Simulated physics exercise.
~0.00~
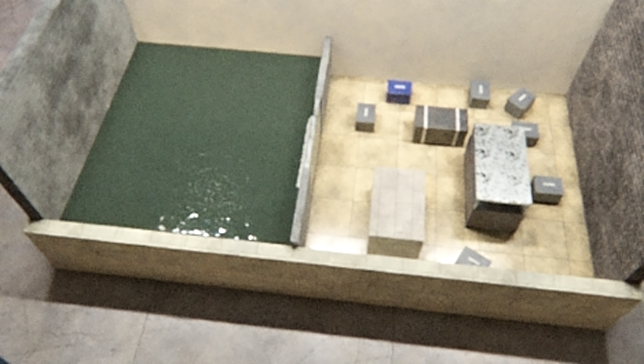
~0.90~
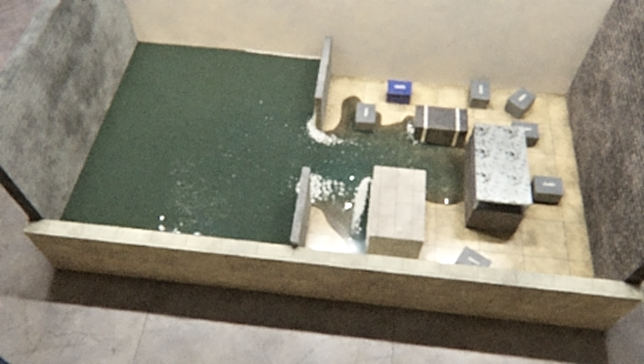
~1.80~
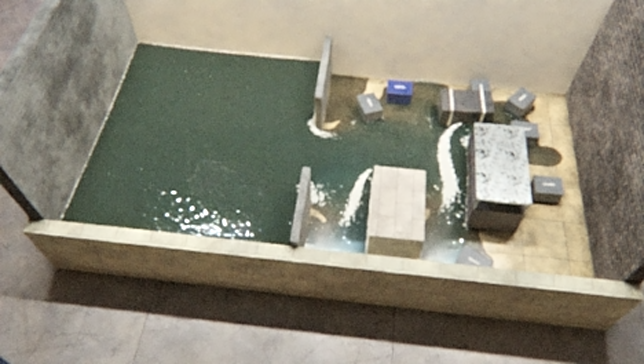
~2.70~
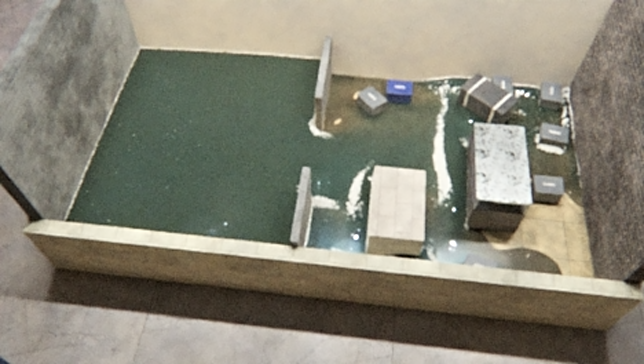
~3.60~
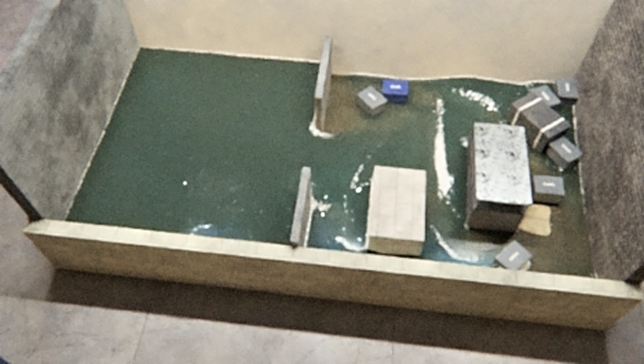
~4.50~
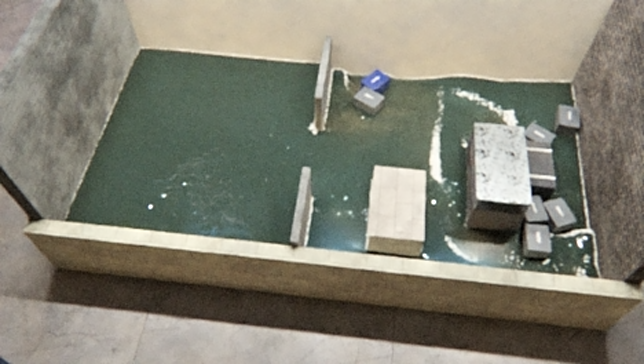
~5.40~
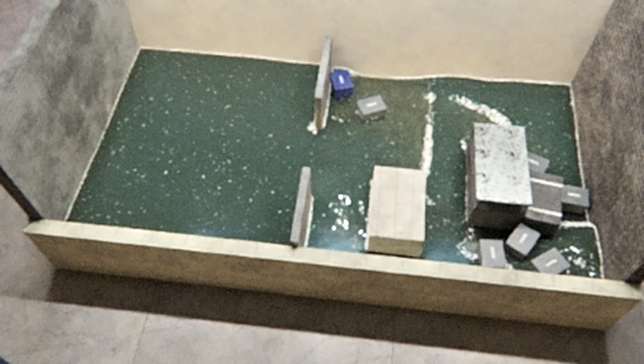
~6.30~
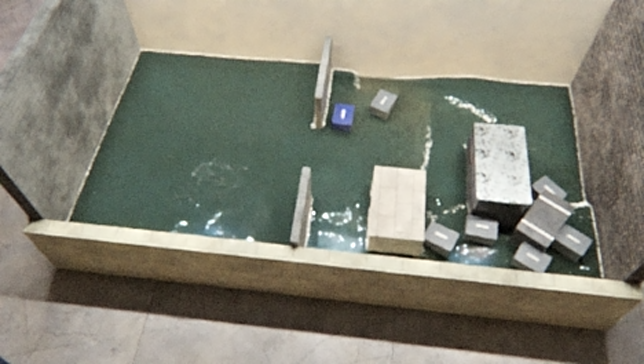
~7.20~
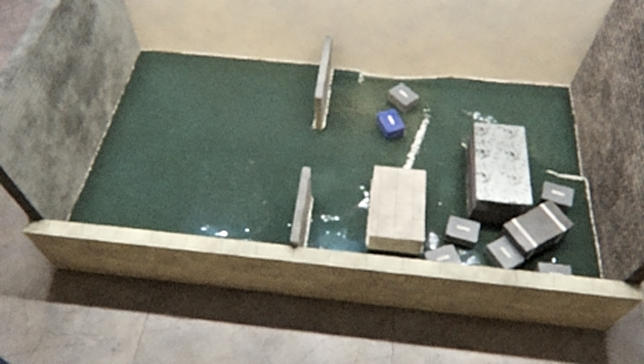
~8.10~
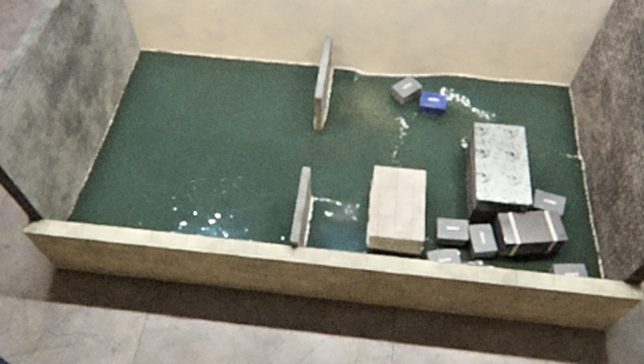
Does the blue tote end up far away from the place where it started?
No, it drifts toward the dividing wall and then comes back around, ending only a little way from where it started.
